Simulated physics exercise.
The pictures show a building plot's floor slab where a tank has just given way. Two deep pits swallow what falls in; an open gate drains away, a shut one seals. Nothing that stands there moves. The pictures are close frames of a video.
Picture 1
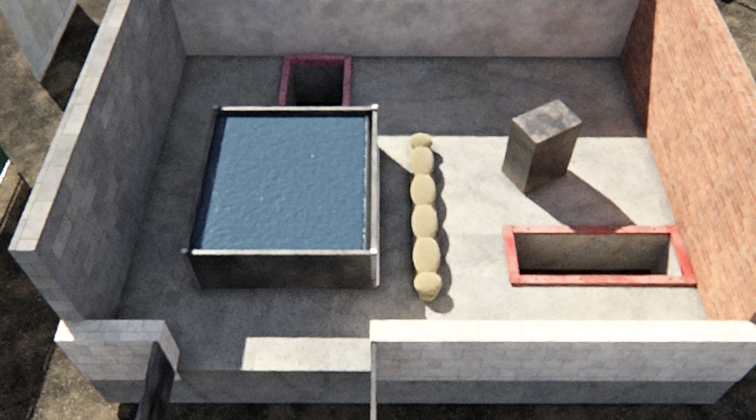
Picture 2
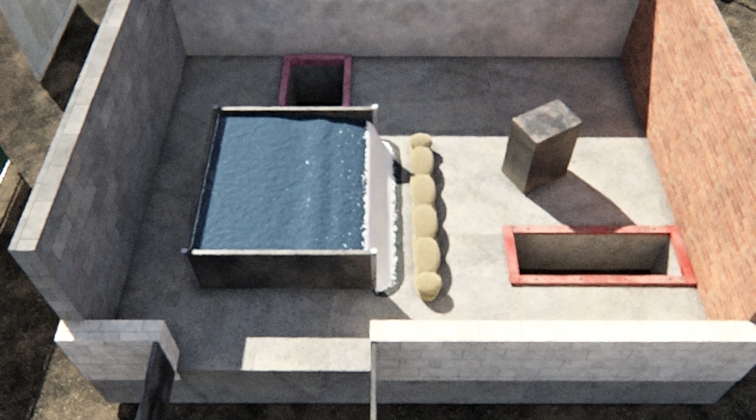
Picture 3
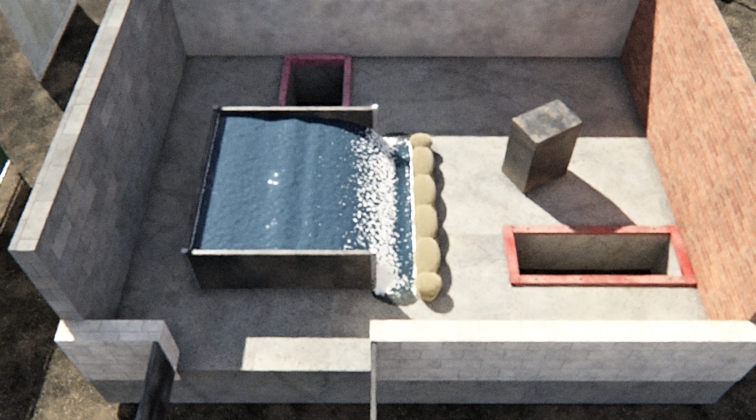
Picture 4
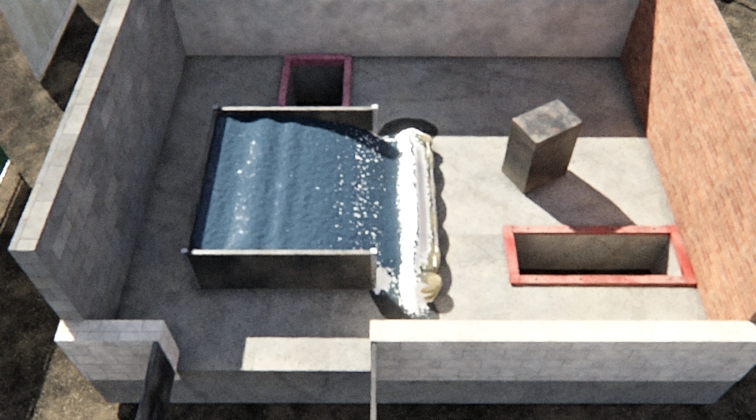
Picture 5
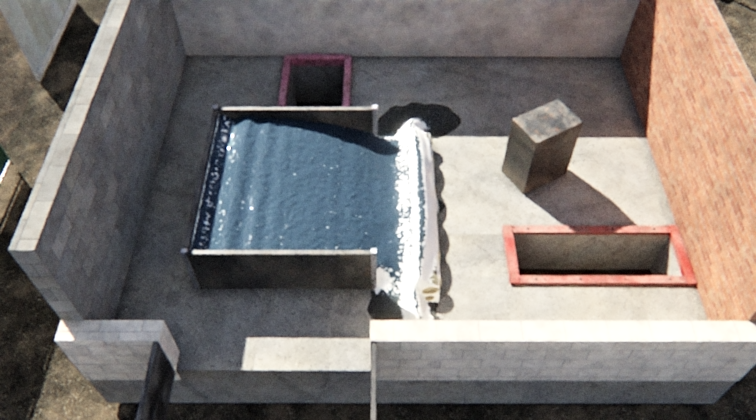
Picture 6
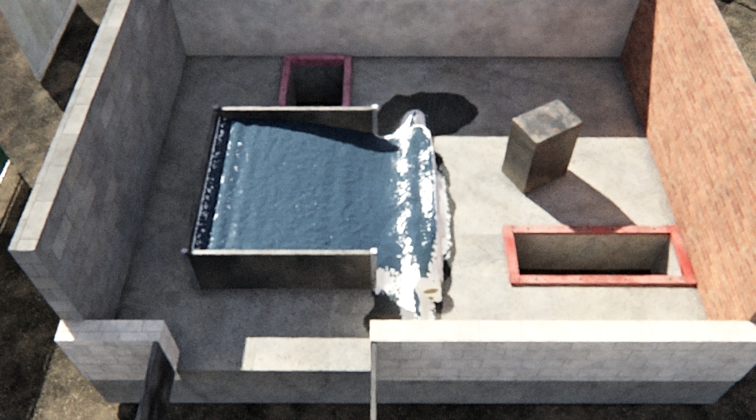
At first an open tank of dark blue water stands whole and still on a walled concrete slab. Then its right side gives way and water pours out, running right to a row of tan sandbags, where it churns white, washes over them and spreads around their ends.
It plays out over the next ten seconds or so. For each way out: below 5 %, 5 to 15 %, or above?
In the end: The gate takes from 5 to 15 %; the pink pit takes not even 5 %; the red pit takes above 15 %.
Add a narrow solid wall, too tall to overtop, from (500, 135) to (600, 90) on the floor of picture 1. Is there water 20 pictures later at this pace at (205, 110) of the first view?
At that place: Clear.
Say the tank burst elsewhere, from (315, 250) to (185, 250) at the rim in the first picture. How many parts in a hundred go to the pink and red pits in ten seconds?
In per cent: Pink 0, red 0.
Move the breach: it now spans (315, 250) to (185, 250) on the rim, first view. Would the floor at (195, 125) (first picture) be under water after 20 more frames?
There: Covered.
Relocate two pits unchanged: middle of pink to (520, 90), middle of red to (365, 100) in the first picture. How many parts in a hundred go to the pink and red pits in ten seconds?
In per cent: Pink 4, red 15.
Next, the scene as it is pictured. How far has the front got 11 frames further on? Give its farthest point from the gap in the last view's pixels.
Roughly at (597, 57).
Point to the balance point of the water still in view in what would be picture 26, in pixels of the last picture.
At about (415, 188).
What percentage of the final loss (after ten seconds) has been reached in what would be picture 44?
Some 60 per cent.
A moment on, water covers 45 % of the floor; the gate 0 %, the pink pit 0 %, the red pit 1 %.
Next, water covers 65 % of the floor; the gate 1 %, the pink pit 0 %, the red pit 3 %.
Then, water covers 70 % of the floor; the gate 3 %, the pink pit 0 %, the red pit 8 %.
Later, water covers 85 % of the floor; the gate 5 %, the pink pit 0 %, the red pit 14 %.
In the end, water covers 95 % of the floor; the gate 8 %, the pink pit 0 %, the red pit 22 %.
